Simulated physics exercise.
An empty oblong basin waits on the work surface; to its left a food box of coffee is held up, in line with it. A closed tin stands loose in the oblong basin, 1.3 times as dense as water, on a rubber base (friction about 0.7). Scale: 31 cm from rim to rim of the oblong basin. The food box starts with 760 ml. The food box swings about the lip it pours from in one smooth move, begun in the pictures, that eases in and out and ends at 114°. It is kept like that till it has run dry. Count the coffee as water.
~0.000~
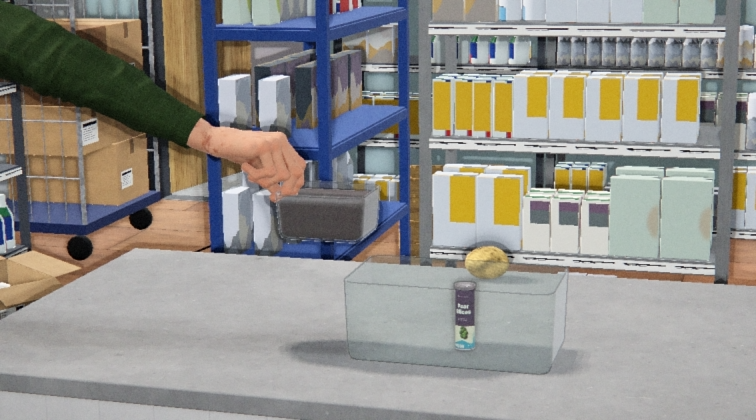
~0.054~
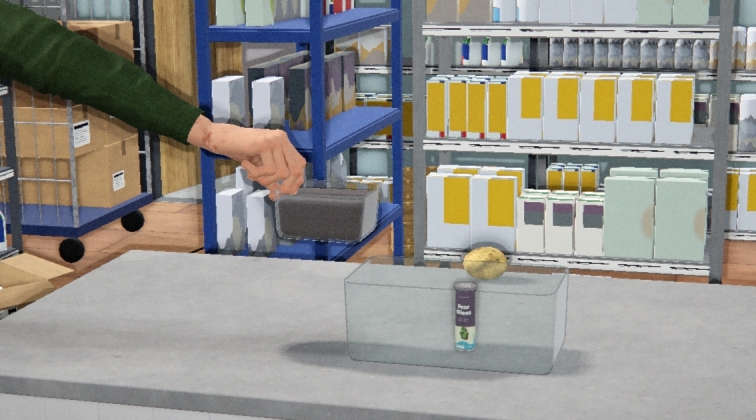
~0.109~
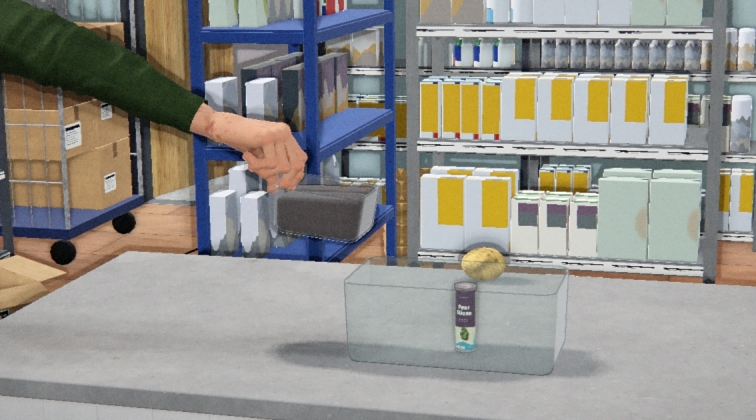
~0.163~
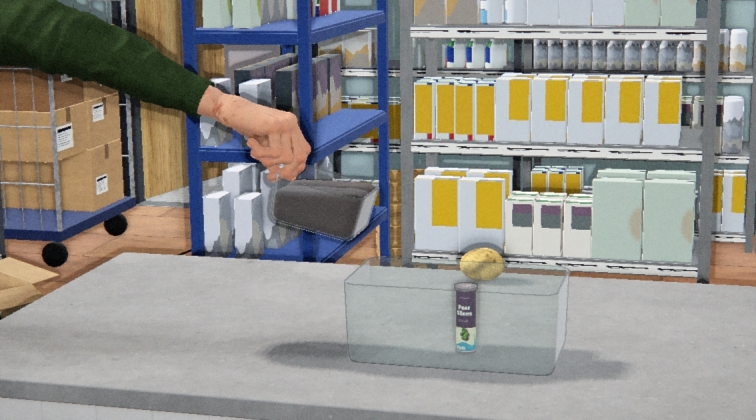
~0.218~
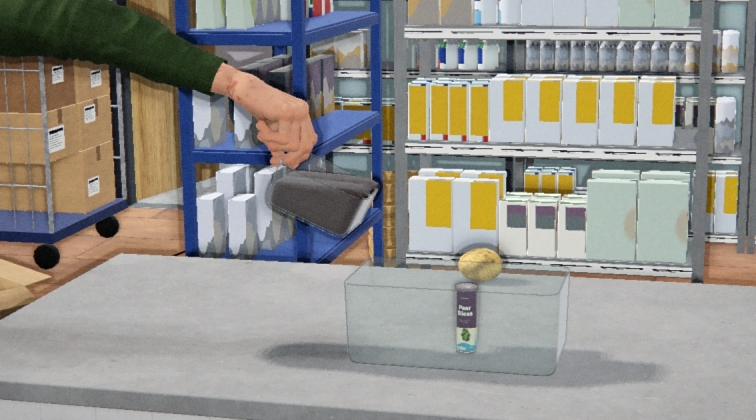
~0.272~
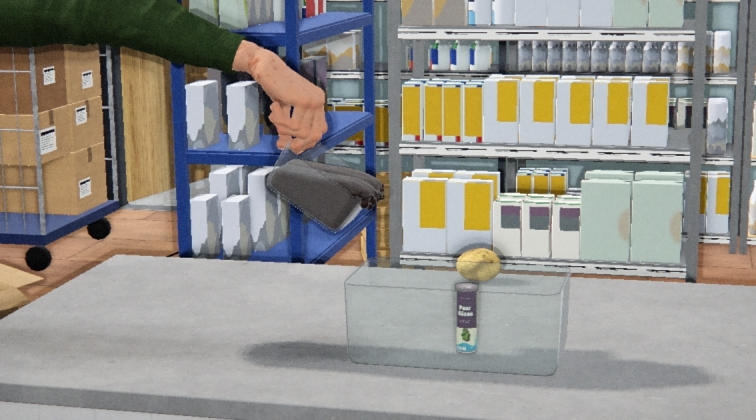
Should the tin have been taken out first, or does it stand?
It topples.
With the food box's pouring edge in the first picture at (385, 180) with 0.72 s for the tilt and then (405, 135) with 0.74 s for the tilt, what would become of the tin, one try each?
First it stays up; then it stays up.
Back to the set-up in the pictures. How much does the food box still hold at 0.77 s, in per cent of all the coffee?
Near 0 in a hundred.
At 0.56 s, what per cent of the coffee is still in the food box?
Some 20 per cent.
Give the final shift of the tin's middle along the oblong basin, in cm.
Some 6.5 cm.
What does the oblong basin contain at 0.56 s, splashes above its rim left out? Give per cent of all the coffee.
About 24 per cent.
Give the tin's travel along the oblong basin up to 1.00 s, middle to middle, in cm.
Some 7 cm.
After 0.56 s the tilt is 98° and 20 per cent is still to pour; the tin stands where it began.
After 0.77 s the tilt is 114° and 0 per cent is still to pour; the tin leans 33°.
After 1.00 s the tilt is 114° and 0 per cent is still to pour; the tin lies on its side.
After 1.24 s the tilt is 114° and 0 per cent is still to pour; the tin lies on its side.
In the end the tin lies on its side.
